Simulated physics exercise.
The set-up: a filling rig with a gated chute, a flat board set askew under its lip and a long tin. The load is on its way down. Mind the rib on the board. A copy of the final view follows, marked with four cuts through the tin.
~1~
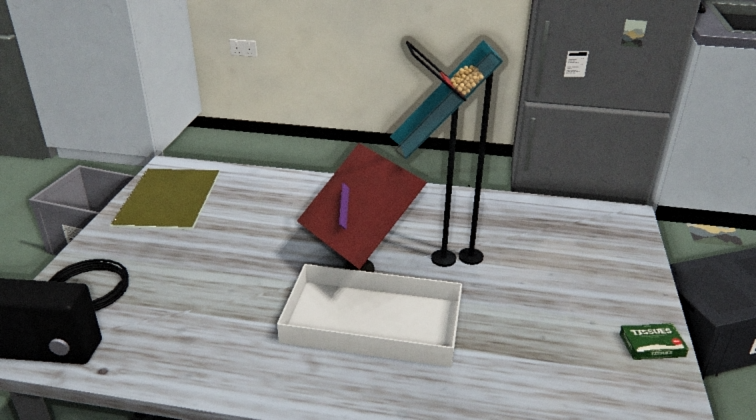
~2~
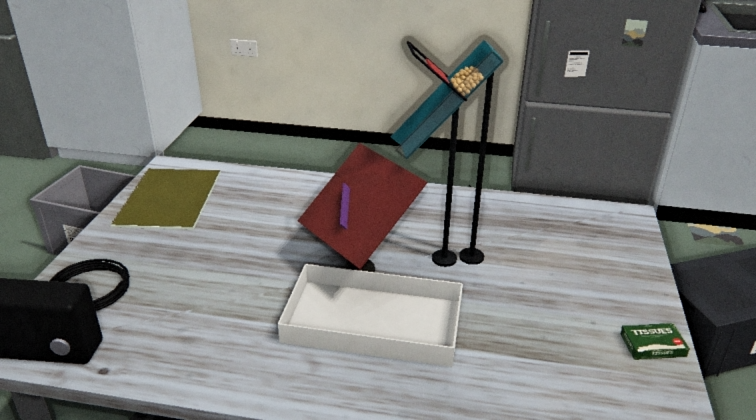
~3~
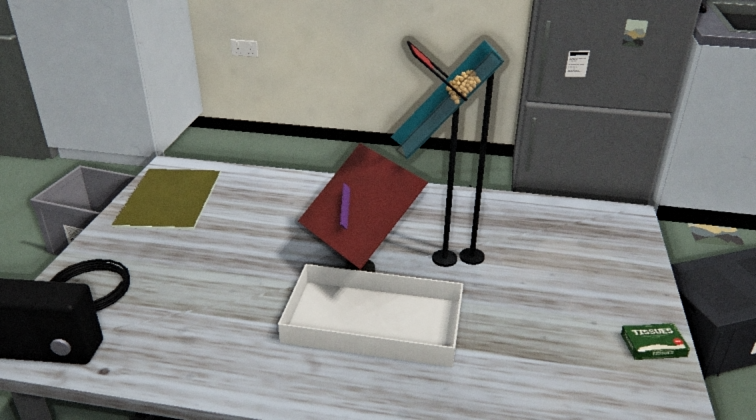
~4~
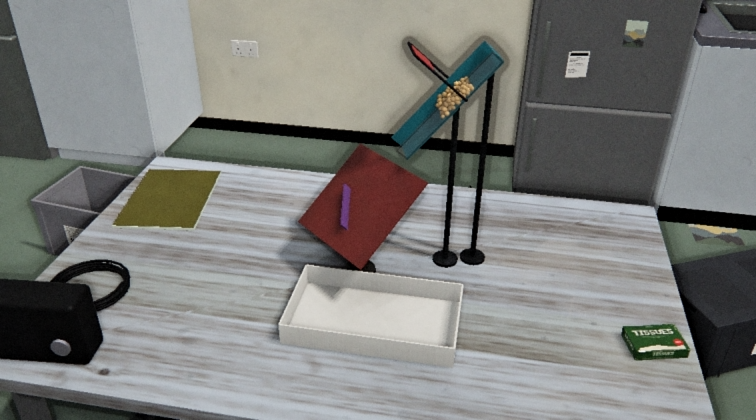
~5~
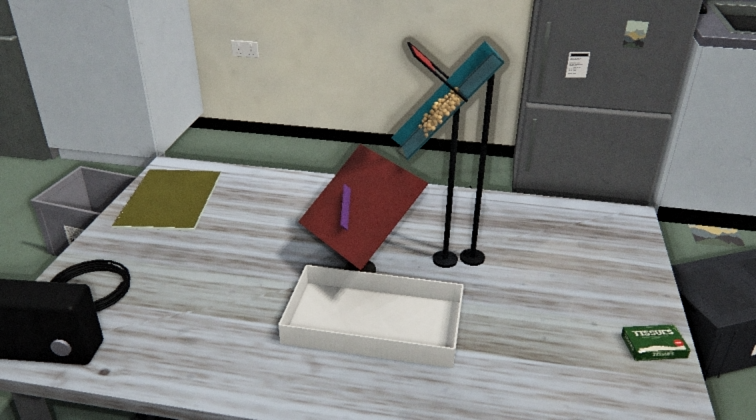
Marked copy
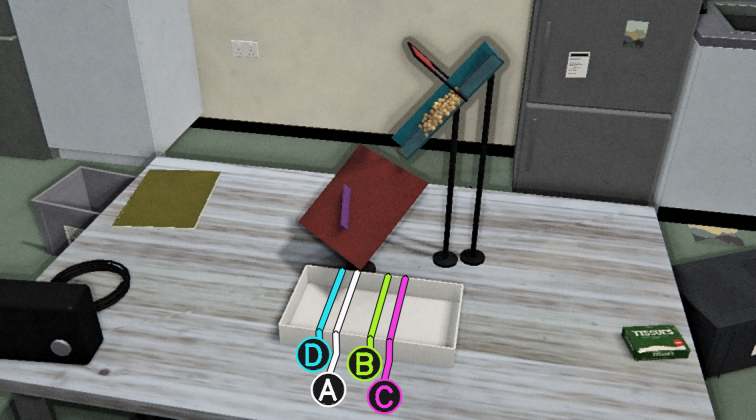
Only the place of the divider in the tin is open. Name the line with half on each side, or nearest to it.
Take D.
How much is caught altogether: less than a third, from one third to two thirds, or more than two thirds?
About that: More than two thirds.
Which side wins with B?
Left.
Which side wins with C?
The left side.
On the marked copy, line A crosses the front rim at (336, 332); line B crosses the front rim at (370, 337); line C crosses the front rim at (389, 340); line D crosses the front rim at (319, 330).
With A, of what is caught, almost all on the left of the divider, about a tenth on the right.
With B, of what is caught, every piece on the left of the divider, not one piece on the right.
With C, of what is caught, every piece on the left of the divider, not one piece on the right.
With D, of what is caught, roughly half on the left of the divider, roughly half on the right.
